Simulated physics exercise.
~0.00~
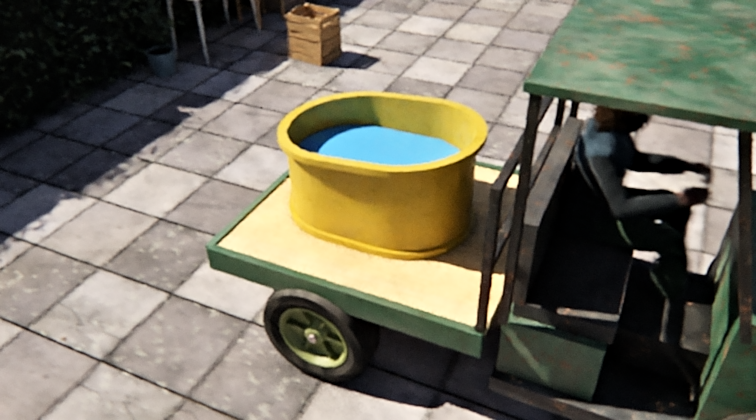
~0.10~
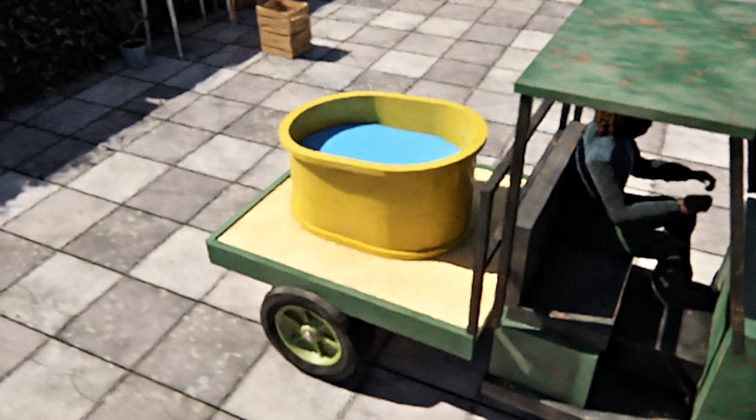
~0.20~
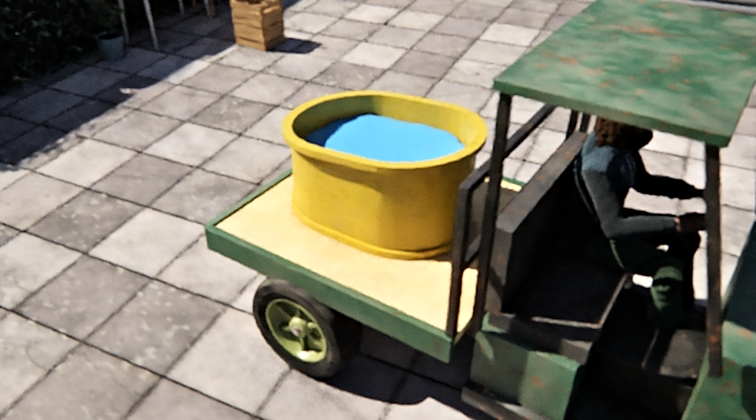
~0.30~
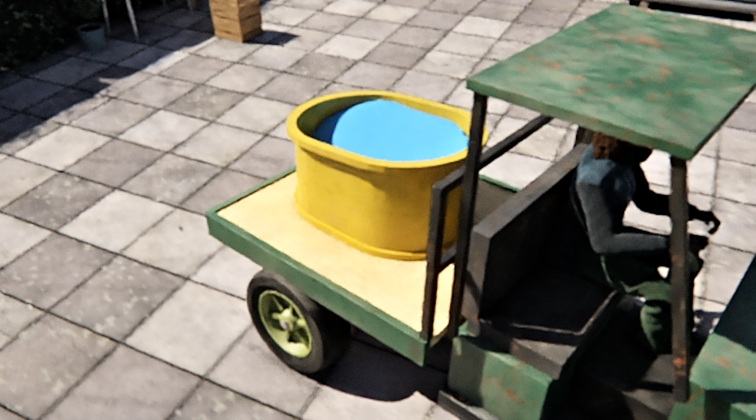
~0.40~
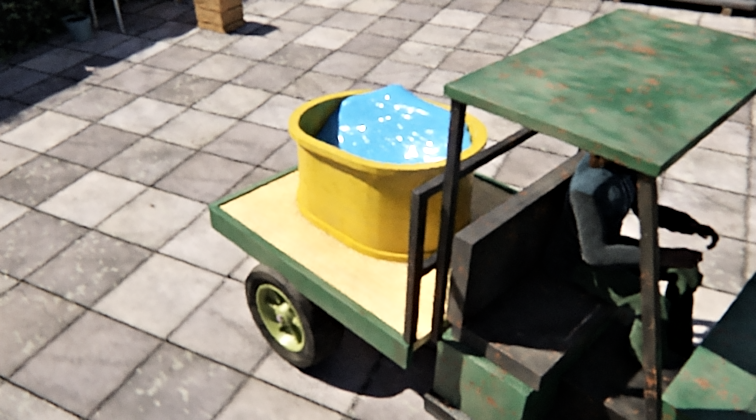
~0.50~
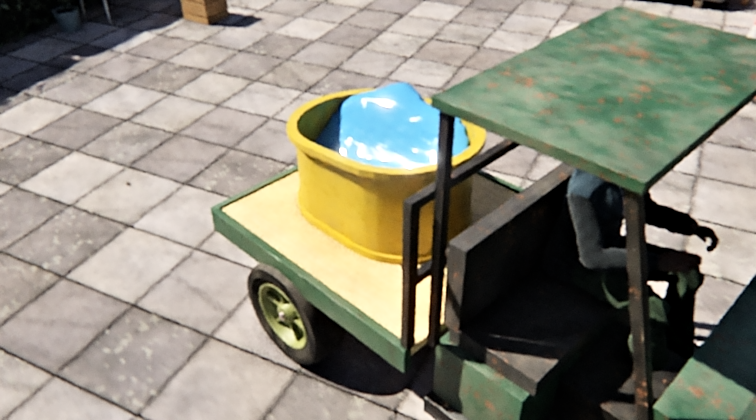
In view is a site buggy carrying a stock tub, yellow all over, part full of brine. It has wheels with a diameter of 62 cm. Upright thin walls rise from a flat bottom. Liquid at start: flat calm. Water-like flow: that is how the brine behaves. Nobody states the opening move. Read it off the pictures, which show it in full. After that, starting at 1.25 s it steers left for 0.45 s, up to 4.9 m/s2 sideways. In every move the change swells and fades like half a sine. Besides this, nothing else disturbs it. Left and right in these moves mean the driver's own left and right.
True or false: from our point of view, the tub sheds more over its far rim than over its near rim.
True, the far rim sheds more.
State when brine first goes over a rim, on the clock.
It happens at some 0.8 s.
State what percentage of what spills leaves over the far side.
Roughly 80 percent.
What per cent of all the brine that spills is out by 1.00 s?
By that time, around 30 percent of it is out.
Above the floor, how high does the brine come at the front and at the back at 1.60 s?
Front level 26 cm, back level 28 cm.
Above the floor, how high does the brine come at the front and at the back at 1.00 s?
Around 28 cm toward the front, with 26 cm behind.
Then, 1.00 s in, the surface is 29 cm up at the front and 26 cm at the back; 1 per cent is out, over the far side.
Then, 1.60 s in, the surface is 27 cm up at the front and 28 cm at the back; 1 per cent is out, over the far side.
Then, 2.20 s in, the surface is 25 cm up at the front and 29 cm at the back; 1 per cent is out, over the far side.
Then, 4.68 s in, 2 per cent is out, over the far side; the far side has passed 2 per cent and the near side 0.
